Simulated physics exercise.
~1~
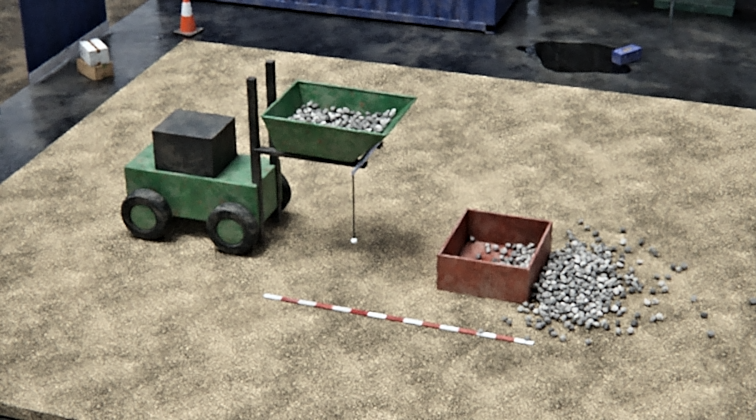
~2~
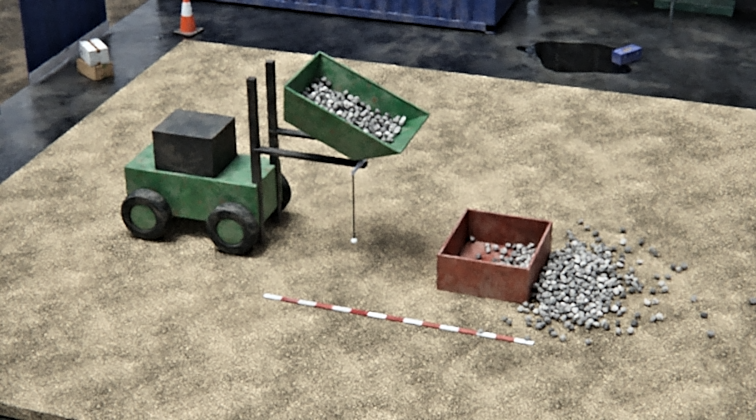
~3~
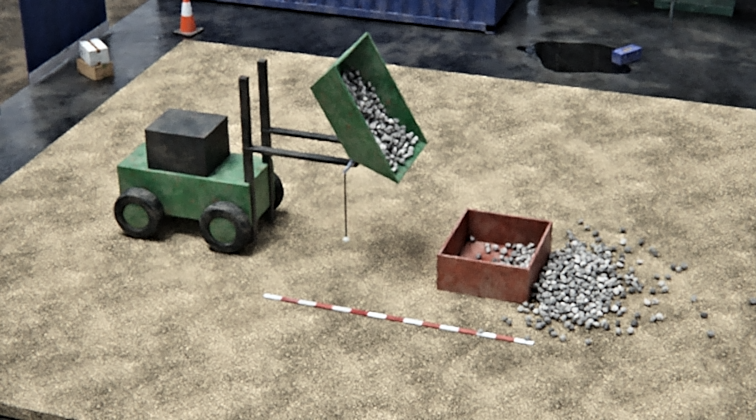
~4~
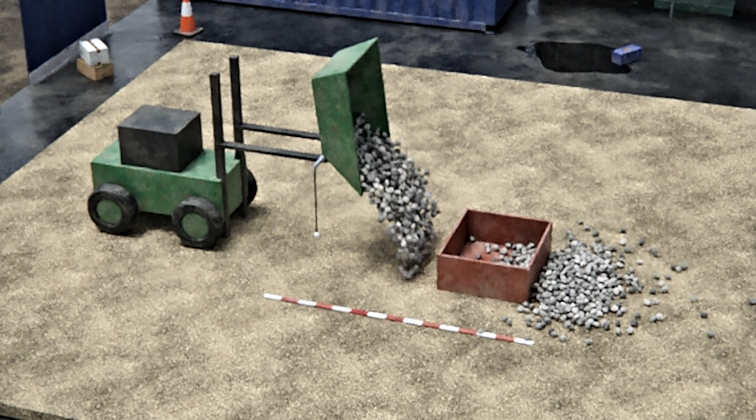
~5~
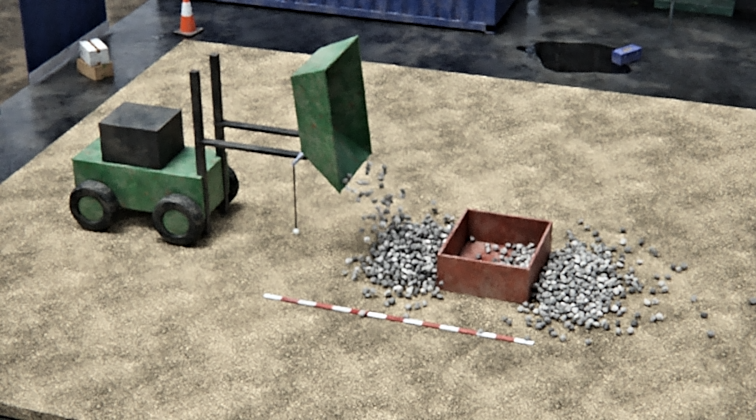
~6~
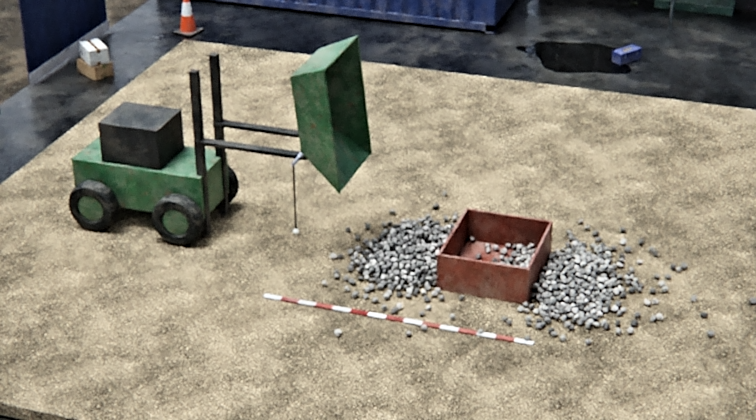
On a sandy floor in a workshop-like space, a small green fork truck holds up a green skip of grey stones, facing a low red bin with some stones inside and more heaped along its right side. The skip begins to tip forward toward the bin, and the stones slide to its lower edge. As it steepens, the truck backs away to the left, and the load pours out short of the bin. The last stones drop while the truck draws farther back. It ends still, the skip empty and steeply tipped, with a new heap against the bin's left side.
